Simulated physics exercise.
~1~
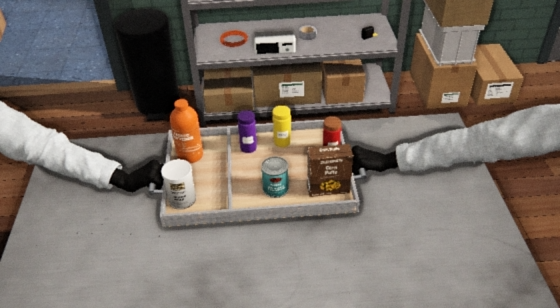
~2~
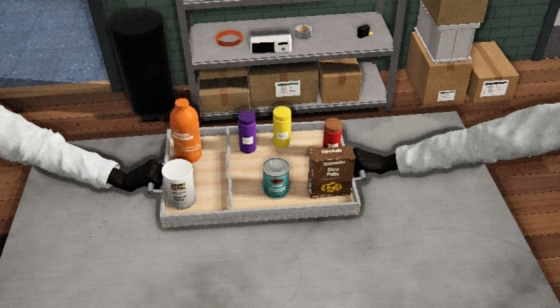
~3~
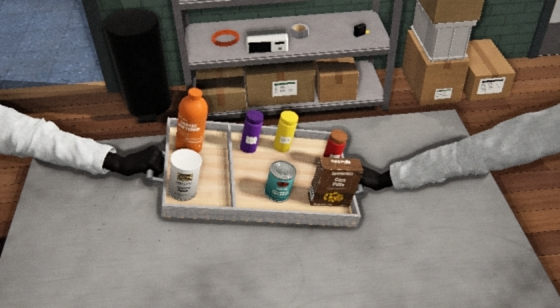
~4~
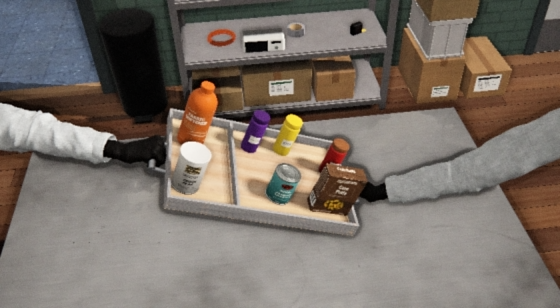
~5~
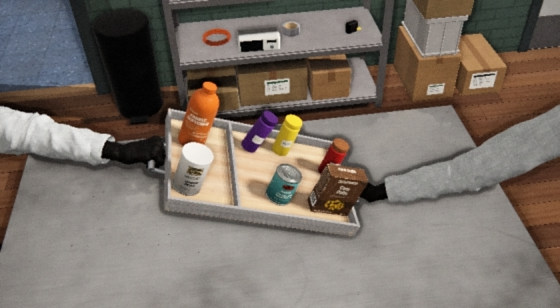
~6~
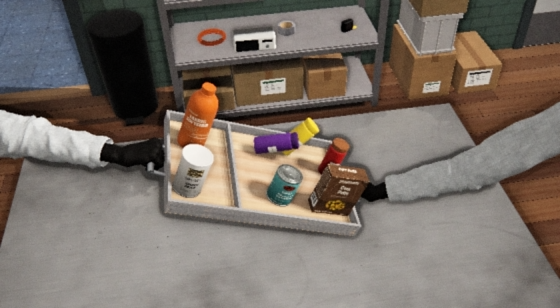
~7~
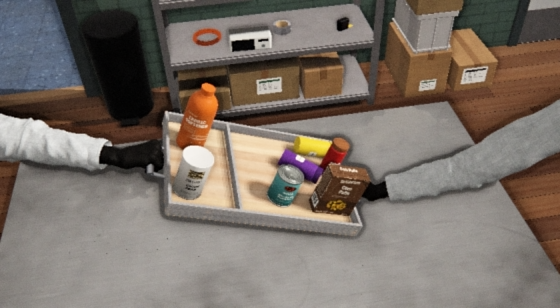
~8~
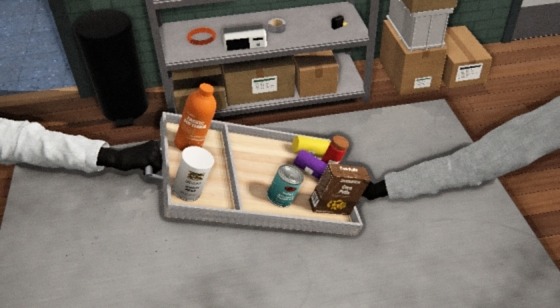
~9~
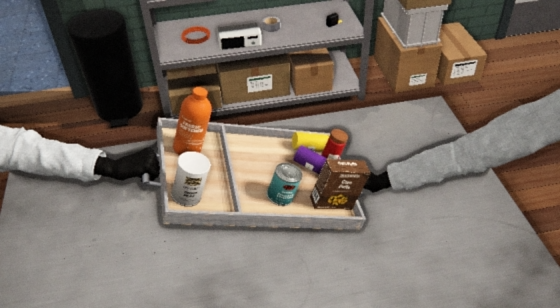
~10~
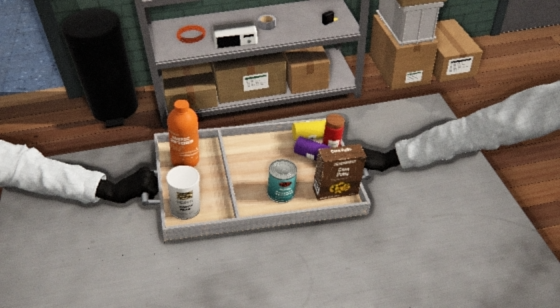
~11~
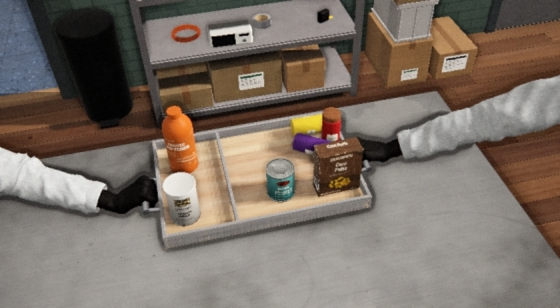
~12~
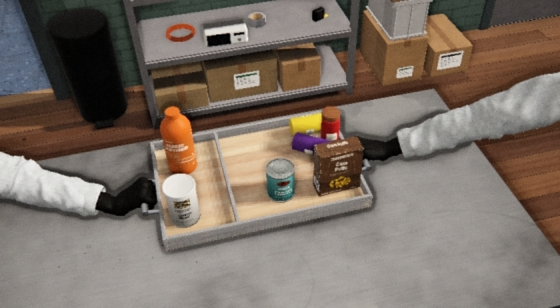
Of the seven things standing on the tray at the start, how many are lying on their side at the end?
Two of them, the purple shaker and the yellow shaker, are lying on their side at the end.
